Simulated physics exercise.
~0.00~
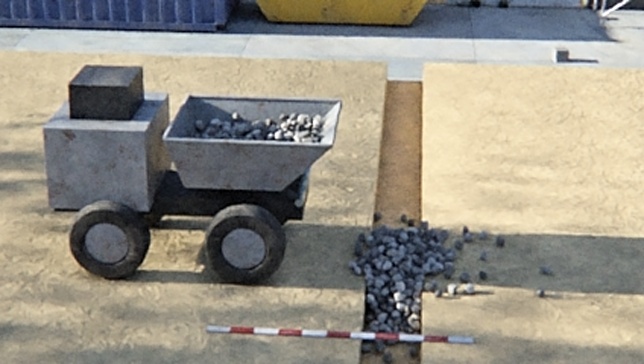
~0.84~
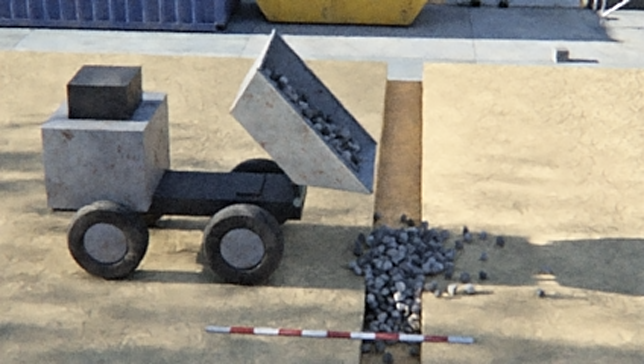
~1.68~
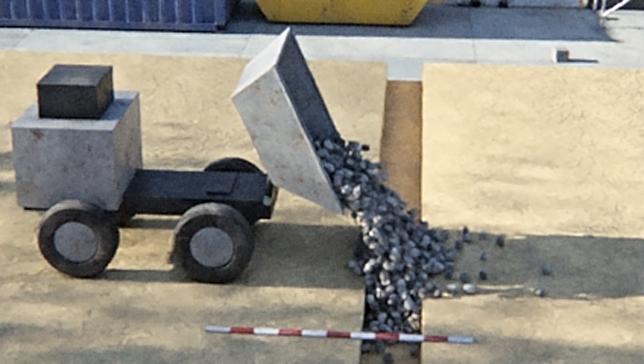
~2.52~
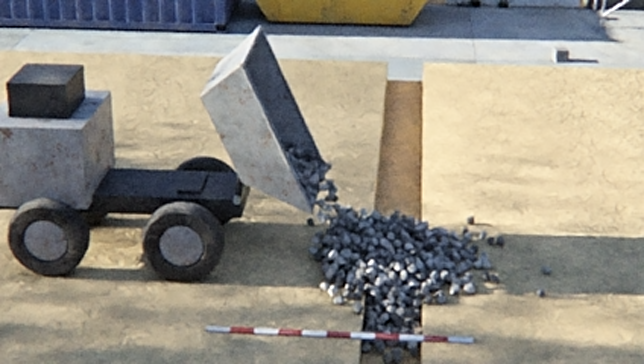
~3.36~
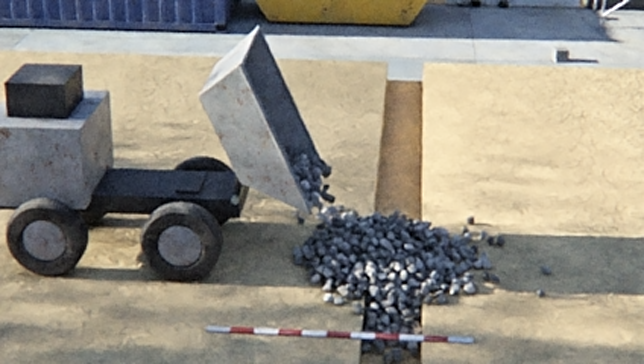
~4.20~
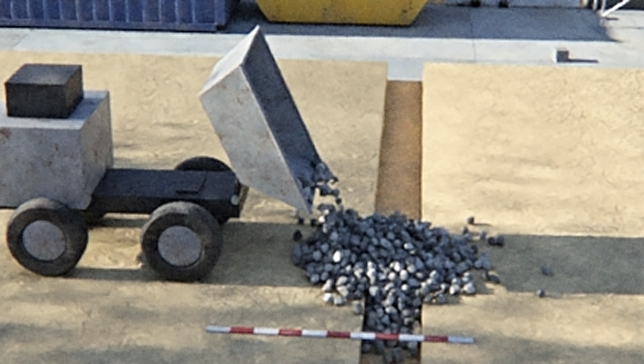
On sandy ground, a dumper tips grey stones over a trench while backing left, leaving a heap.
